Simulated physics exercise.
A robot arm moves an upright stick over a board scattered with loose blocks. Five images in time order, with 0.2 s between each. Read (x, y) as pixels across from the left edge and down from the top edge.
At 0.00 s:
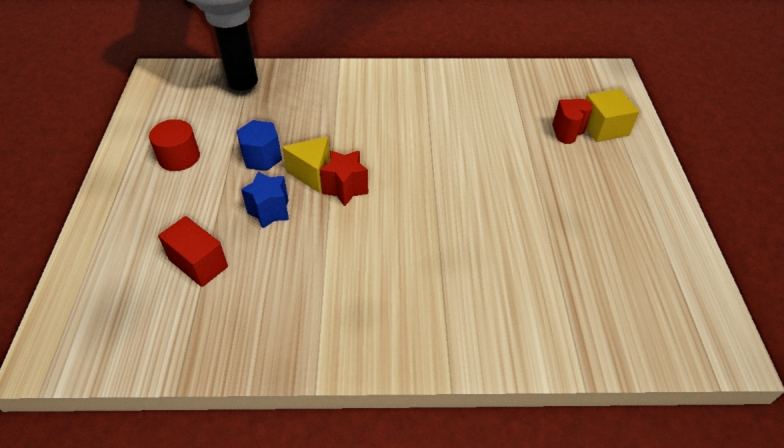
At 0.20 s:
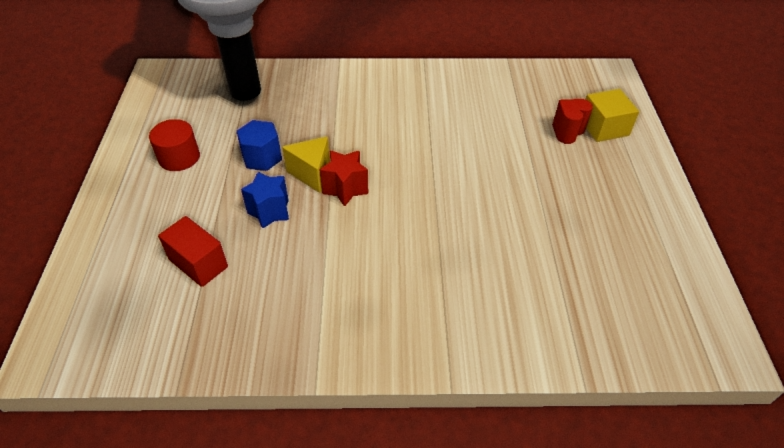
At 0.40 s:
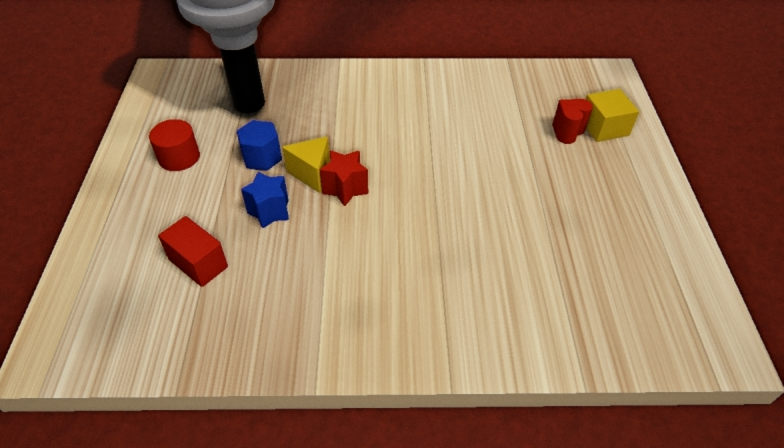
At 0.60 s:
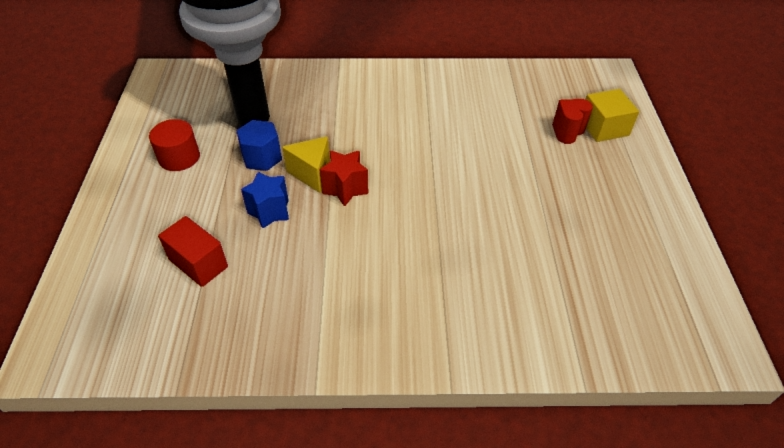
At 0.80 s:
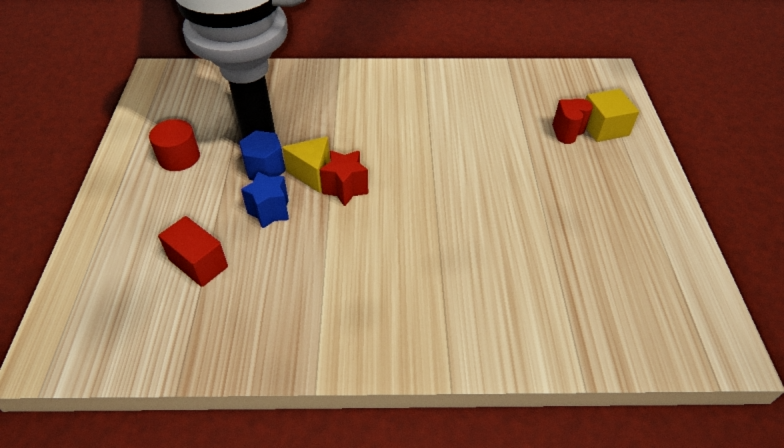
On a wooden board, a robot arm lowering its black stick toward scattered blocks and nudging a blue block slightly toward a blue star.
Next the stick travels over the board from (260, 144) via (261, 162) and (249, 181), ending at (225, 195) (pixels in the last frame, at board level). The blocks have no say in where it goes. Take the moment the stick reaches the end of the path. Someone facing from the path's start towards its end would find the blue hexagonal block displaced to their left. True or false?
Answer: True.
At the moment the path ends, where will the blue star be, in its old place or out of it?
At the moment the path ends, the blue star no longer stands where it did.
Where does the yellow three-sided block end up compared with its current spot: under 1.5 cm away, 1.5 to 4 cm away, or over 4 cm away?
Within 1.5 cm.
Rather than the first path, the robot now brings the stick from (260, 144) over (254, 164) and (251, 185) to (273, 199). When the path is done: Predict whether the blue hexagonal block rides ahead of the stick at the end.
It remains before the stick.
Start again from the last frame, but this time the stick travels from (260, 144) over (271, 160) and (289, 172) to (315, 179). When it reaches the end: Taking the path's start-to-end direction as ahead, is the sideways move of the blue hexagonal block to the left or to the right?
So, looking from the first point of the path to the last, the blue hexagonal block moves rightwards.
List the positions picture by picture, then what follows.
Stick tip at (243, 82); block tops, blue hexagonal block at (257, 132); blue star at (265, 187); yellow three-sided block at (309, 150), in the first frame.
Stick at (246, 92); blocks unchanged, in the second frame.
Stick at (249, 104); blocks unchanged, in the third frame.
Stick at (254, 118); blocks unchanged, in the fourth frame.
Stick at (259, 136); blue hexagonal block at (260, 143); blue star at (265, 187); yellow three-sided block at (309, 150), in the fifth frame.
The first path, step by step. Halfway along, stick at (255, 164); blue hexagonal block at (263, 172), turned 15° anticlockwise; blue star at (267, 200), turned 25° anticlockwise.
At the end, stick at (223, 187); blue hexagonal block at (256, 183), turned 50° anticlockwise; blue star at (270, 208), turned 40° anticlockwise; yellow three-sided block in place.
